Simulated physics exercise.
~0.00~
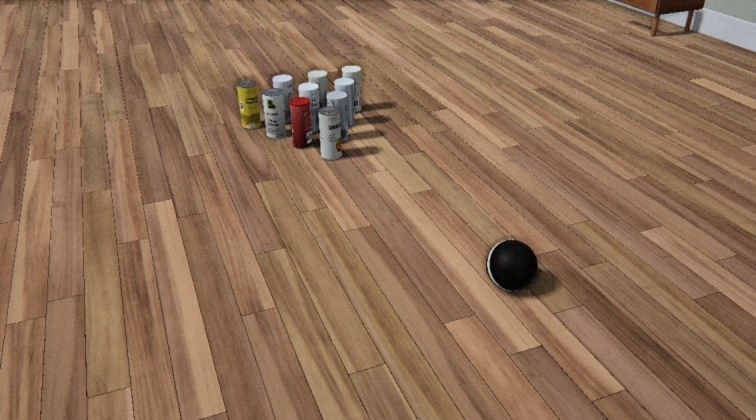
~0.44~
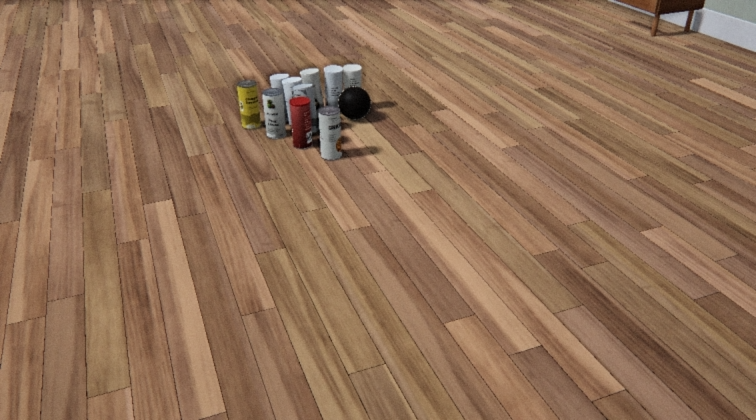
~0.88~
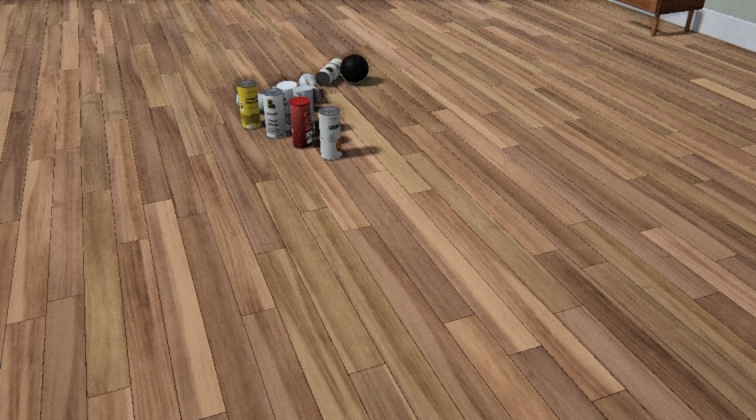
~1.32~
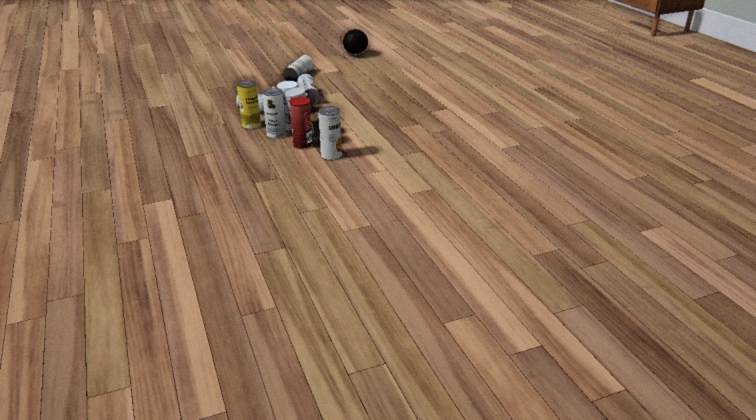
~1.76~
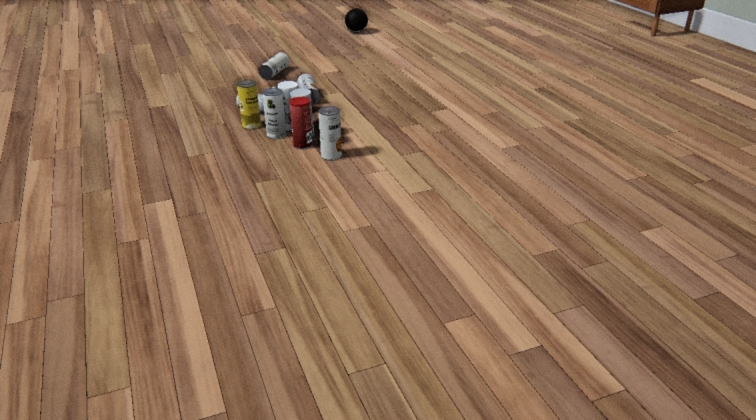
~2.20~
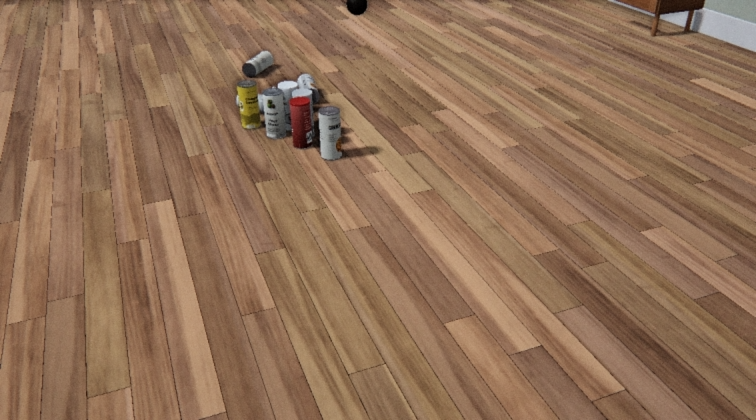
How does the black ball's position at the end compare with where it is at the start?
At the start the ball is on the near side of the floor, to the lower right of the canisters. By the end it is beyond them, farther left than it began and at the top edge of the view.
